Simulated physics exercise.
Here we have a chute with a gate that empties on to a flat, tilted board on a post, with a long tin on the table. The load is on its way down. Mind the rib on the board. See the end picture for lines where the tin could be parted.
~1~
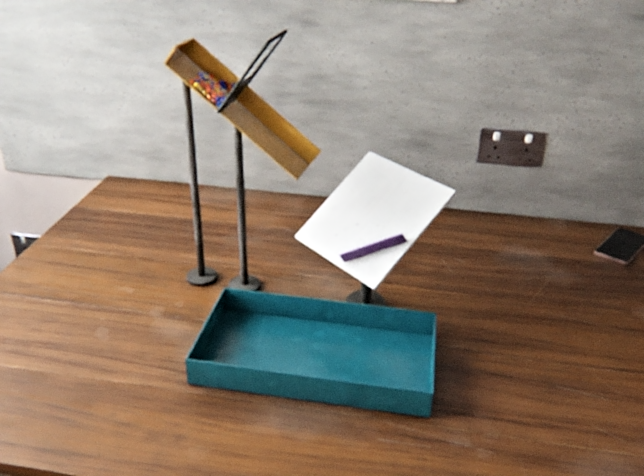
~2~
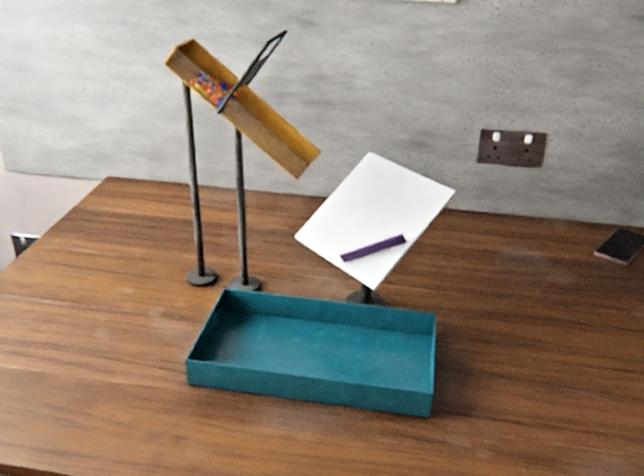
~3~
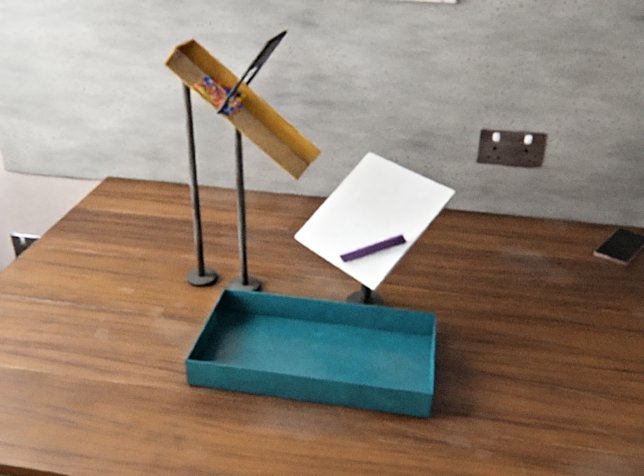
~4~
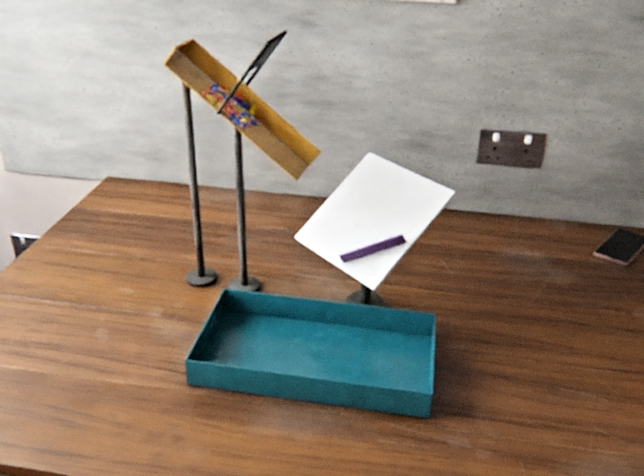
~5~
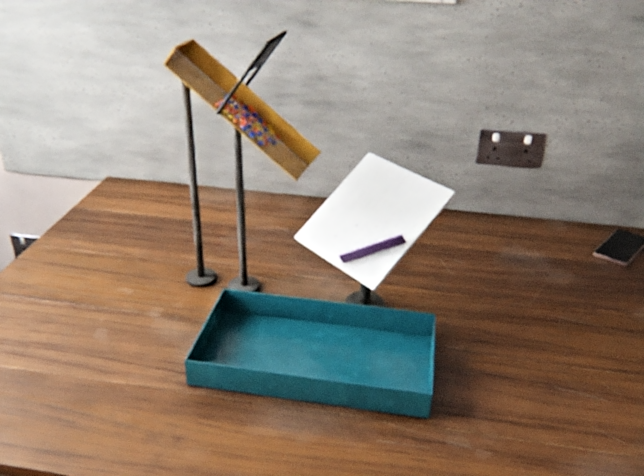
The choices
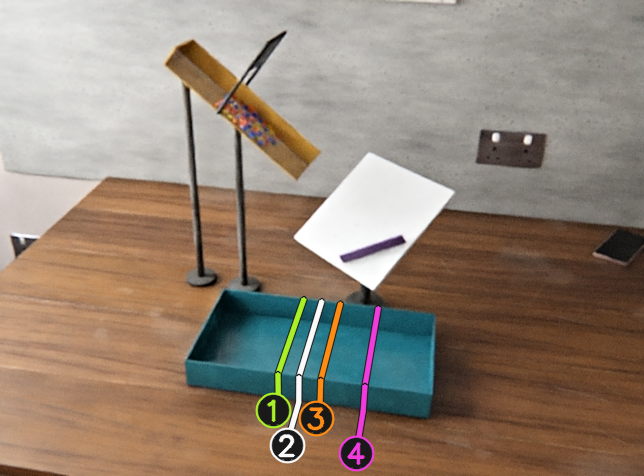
The clip opens on small, colourful beads behind a gate high in a sloping yellow chute, above a tilted white board with a purple rib and an empty teal tin on a wooden table. The beads slide down past the gate, then spread along the chute's lower half, still inside it.
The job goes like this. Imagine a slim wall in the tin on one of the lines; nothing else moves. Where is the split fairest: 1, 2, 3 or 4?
Choose 1.
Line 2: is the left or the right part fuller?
More lands on the left.
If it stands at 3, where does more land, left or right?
The left side.
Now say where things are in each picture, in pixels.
In the first frame, load behind the gate at (220, 89), round plastic beads; lip of the chute at (303, 172), sloping fairly steeply.
In the second frame, middle of the board at (371, 215), tilted fairly steeply; middle of its low edge at (331, 261); of its high edge at (410, 170).
In the third frame, front corners of the tin at (186, 360) and (432, 393), empty; front of the load at (233, 113).
In the fourth frame, middle of the load at (231, 105); its front at (255, 123), about a third of the way to the lip; rib from (402, 235) to (338, 256).
In the fifth frame, middle of the load at (245, 120); its front at (274, 142), about two thirds of the way to the lip.
On the marked copy, line 1 crosses the front rim at (278, 373); line 2 crosses the front rim at (299, 376); line 3 crosses the front rim at (320, 379); line 4 crosses the front rim at (365, 385).
Choosing 1, of what is caught, about half on the left of the divider, about half on the right.
Choosing 2, of what is caught, nearly all on the left of the divider, a small part on the right.
Choosing 3, of what is caught, nearly all on the left of the divider, a stray few on the right.
Choosing 4, of what is caught, all on the left of the divider, none on the right.
